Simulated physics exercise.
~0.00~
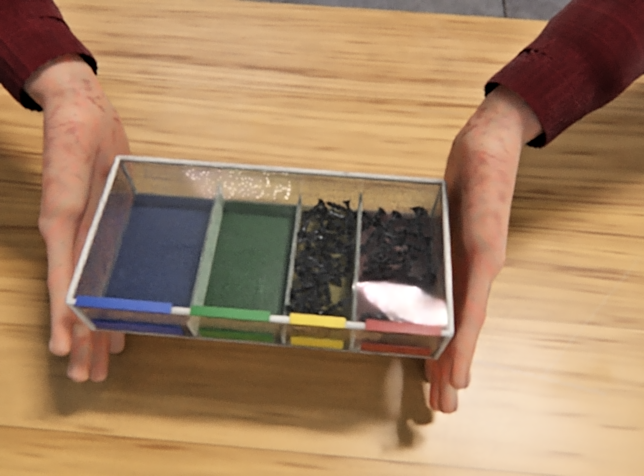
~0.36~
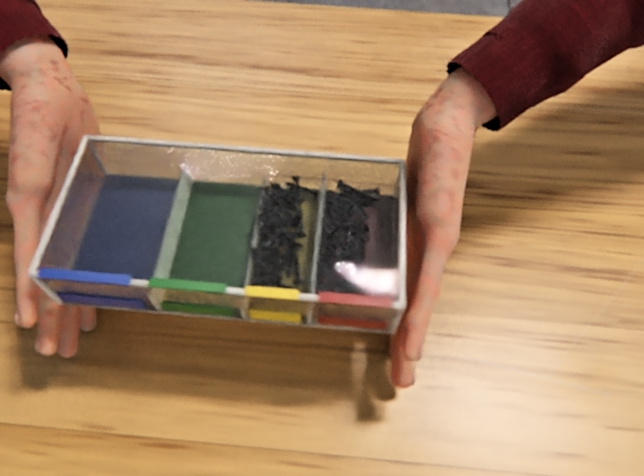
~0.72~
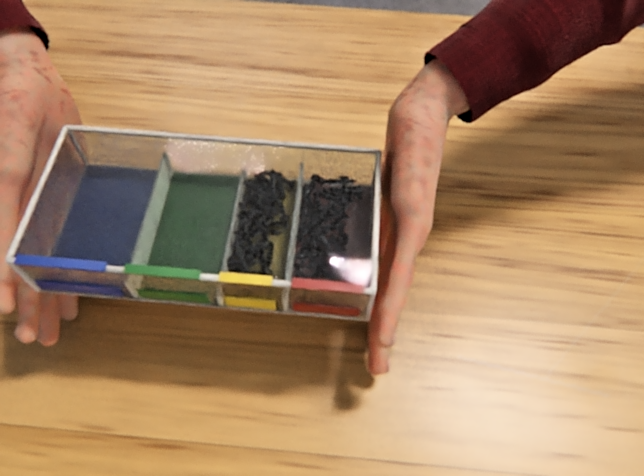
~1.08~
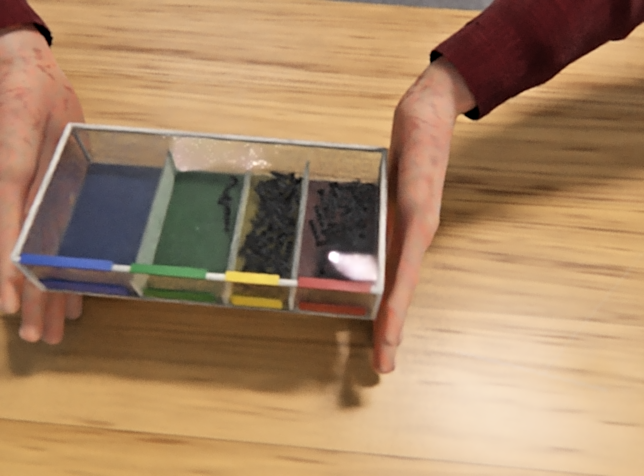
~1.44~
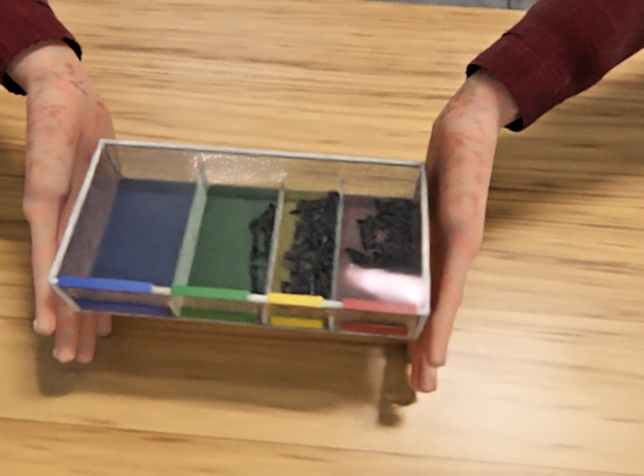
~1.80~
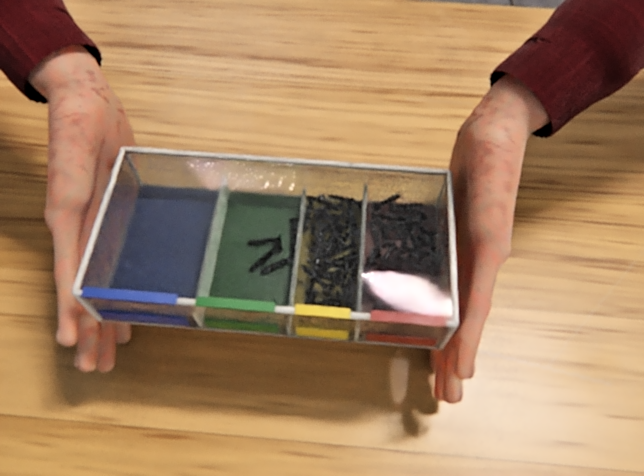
A clear-lidded box of small black screws, held between two hands above a wooden table, shifts left and then back right as some pieces spill into the green section, ending with most in the yellow and red sections, a few in green and none in blue.
